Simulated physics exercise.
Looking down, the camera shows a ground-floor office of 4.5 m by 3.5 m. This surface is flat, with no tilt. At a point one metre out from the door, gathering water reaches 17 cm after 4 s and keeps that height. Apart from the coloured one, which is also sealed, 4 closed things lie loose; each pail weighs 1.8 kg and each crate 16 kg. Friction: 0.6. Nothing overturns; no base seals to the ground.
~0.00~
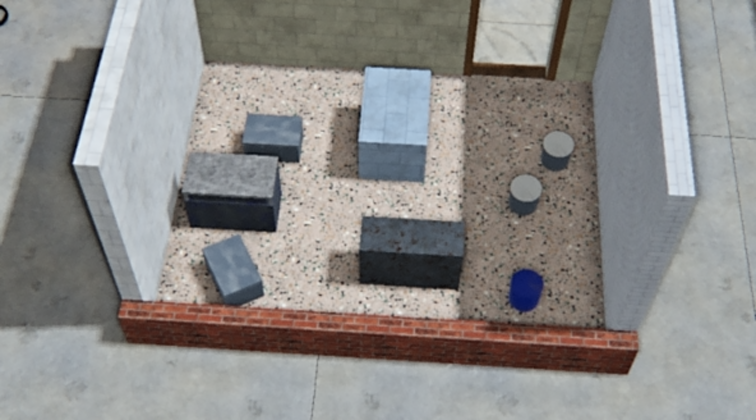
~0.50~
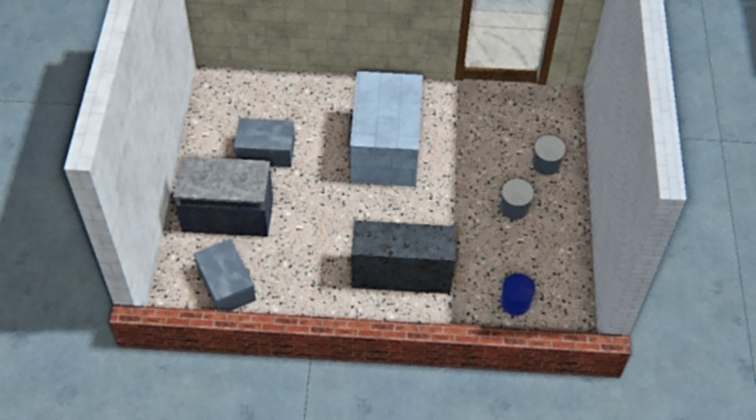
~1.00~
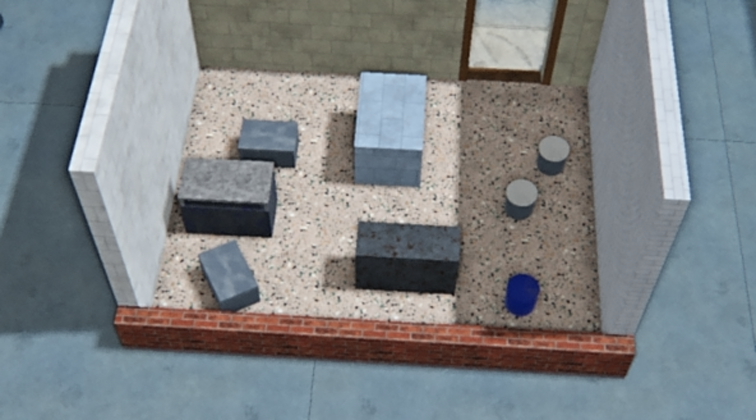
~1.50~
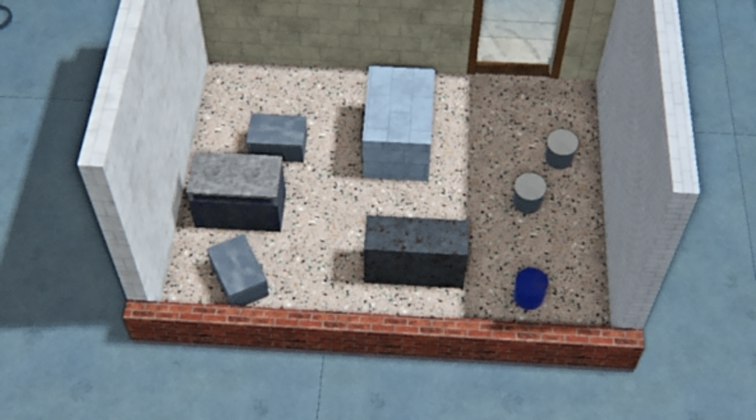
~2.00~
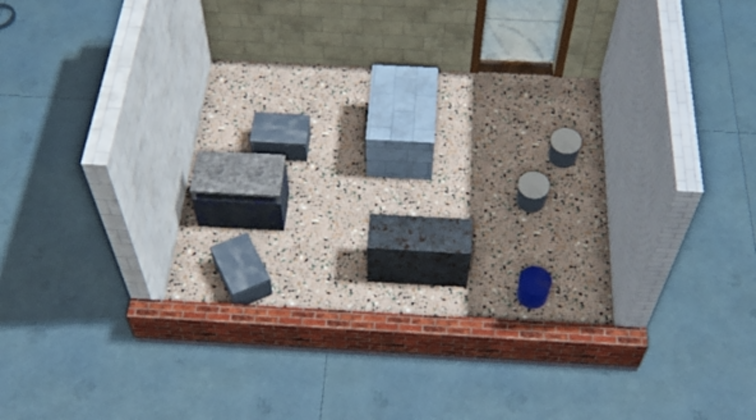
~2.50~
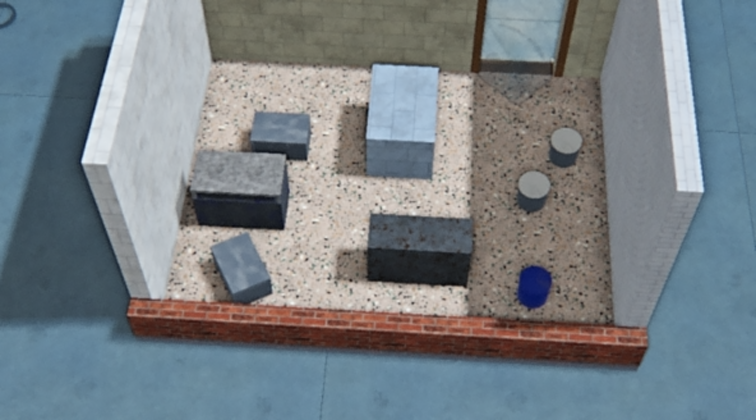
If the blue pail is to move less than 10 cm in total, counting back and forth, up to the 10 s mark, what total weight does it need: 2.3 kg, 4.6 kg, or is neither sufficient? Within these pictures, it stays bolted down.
Neither weight is sufficient.
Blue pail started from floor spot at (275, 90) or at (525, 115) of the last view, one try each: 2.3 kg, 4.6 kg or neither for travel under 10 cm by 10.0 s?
Trial 1 - the lower mass works; trial 2 - no option succeeds.
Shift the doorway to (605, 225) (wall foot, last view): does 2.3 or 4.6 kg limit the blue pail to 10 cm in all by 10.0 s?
In that setup just the second mass works.
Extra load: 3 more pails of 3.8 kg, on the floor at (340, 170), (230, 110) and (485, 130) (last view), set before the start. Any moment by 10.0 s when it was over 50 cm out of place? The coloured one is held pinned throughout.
Taking them in turn, the first is inside the line, the second inside the line and the third beyond the line.
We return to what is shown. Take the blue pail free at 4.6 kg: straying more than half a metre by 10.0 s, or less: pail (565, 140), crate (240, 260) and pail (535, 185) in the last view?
First above the mark, second below the mark, third above the mark.
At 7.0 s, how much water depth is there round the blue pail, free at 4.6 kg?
8 cm, roughly.
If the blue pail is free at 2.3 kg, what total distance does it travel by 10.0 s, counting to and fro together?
About 200 cm altogether.
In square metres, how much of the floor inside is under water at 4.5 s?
Around 4.5 m2 of it.
After 3.5 s the blue pail would be 0 cm from its start with 2.3 kg and 0 cm from its start with 4.6 kg; 0 cm of water round it then.
After 4.5 s the blue pail would be 0 cm from its start with 2.3 kg and 0 cm from its start with 4.6 kg; 0 cm of water round it then.
After 7.0 s the blue pail would be 37 cm from its start with 2.3 kg and 12 cm from its start with 4.6 kg; 8 cm of water round it then.
After 10.0 s the blue pail would be 155 cm from its start with 2.3 kg and 109 cm from its start with 4.6 kg; 7 cm of water round it then.
